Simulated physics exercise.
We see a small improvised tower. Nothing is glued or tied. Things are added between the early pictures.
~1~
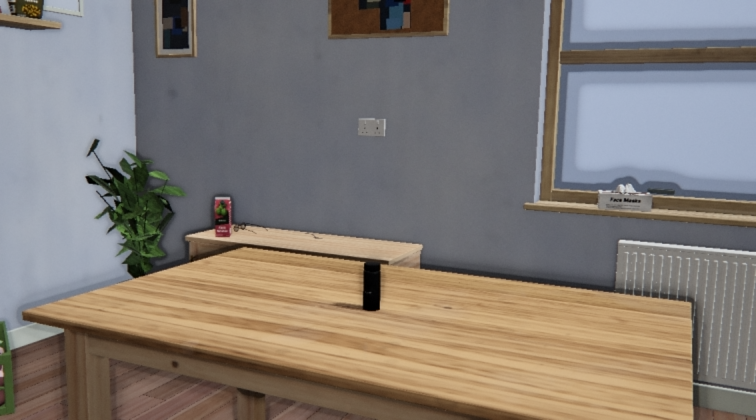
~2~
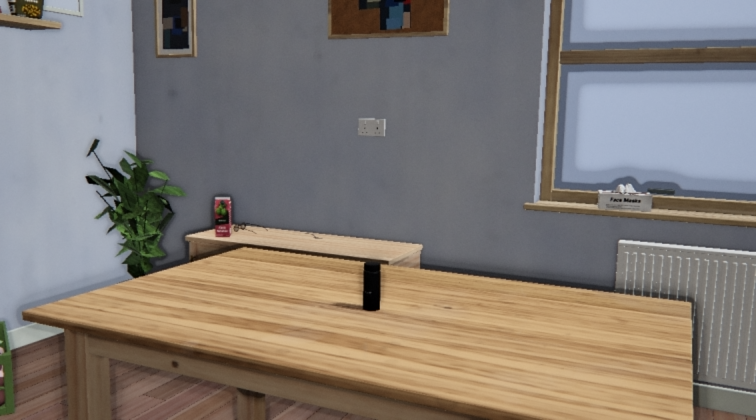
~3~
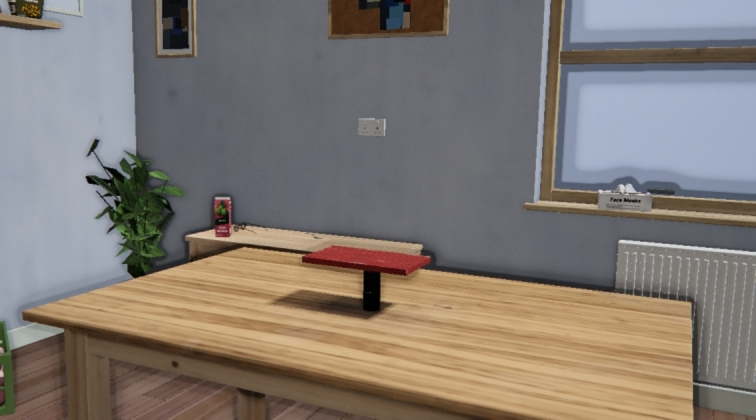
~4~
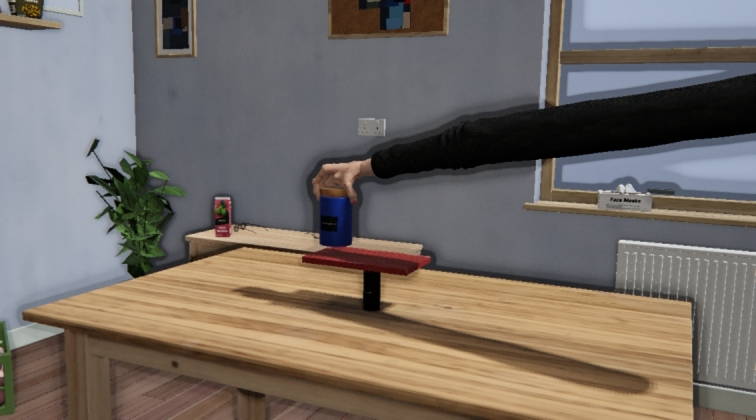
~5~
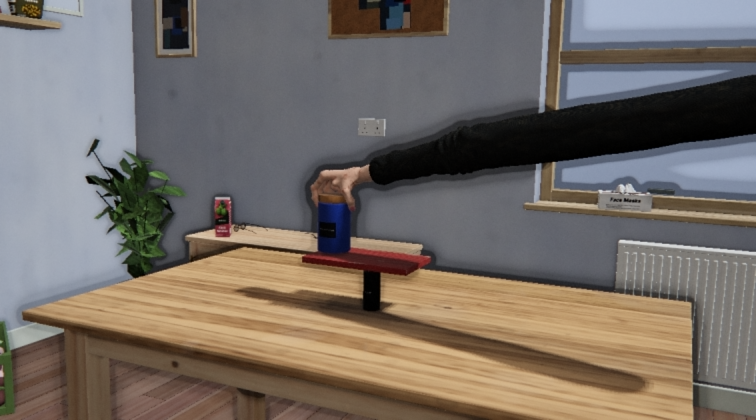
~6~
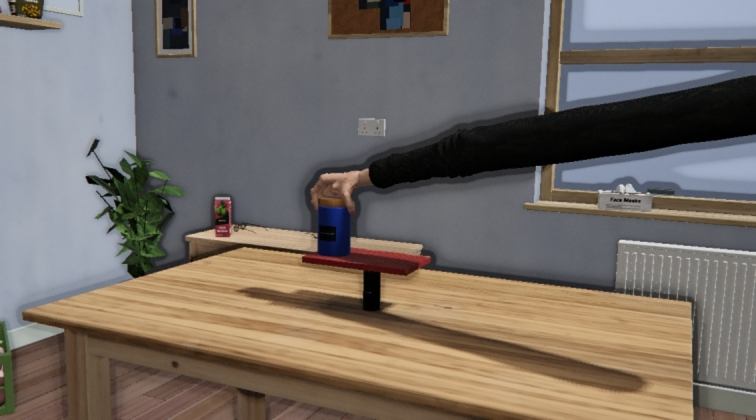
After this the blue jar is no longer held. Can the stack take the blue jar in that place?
It gives way.
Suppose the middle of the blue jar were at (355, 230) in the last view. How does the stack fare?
Then it gives way.
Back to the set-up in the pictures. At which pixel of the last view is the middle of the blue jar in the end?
Near (284, 282).
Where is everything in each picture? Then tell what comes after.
In the first frame, the last thing is not in view yet.
In the second frame, the last thing is not in view yet.
In the third frame, the last thing is not in view yet; red board (367, 260).
The fourth frame shows on its way; blue jar (336, 216); red board (367, 260).
The fifth frame shows on its way; blue jar (334, 222); red board (367, 260).
The sixth frame shows set down, still held; blue jar (334, 226); red board (367, 260).
Then, 0.30 s after the last picture, blue jar now fallen; red board tipped 60° from how it was.
Then, 0.50 s after the last picture, red board now fallen; black shaker tipped 60° from how it was.
Then, 0.80 s after the last picture, black shaker now fallen.
By the end, fallen, red board, blue jar and black shaker. Seen from the same camera at the end, blue jar near (284, 282). The stack loses its balance.
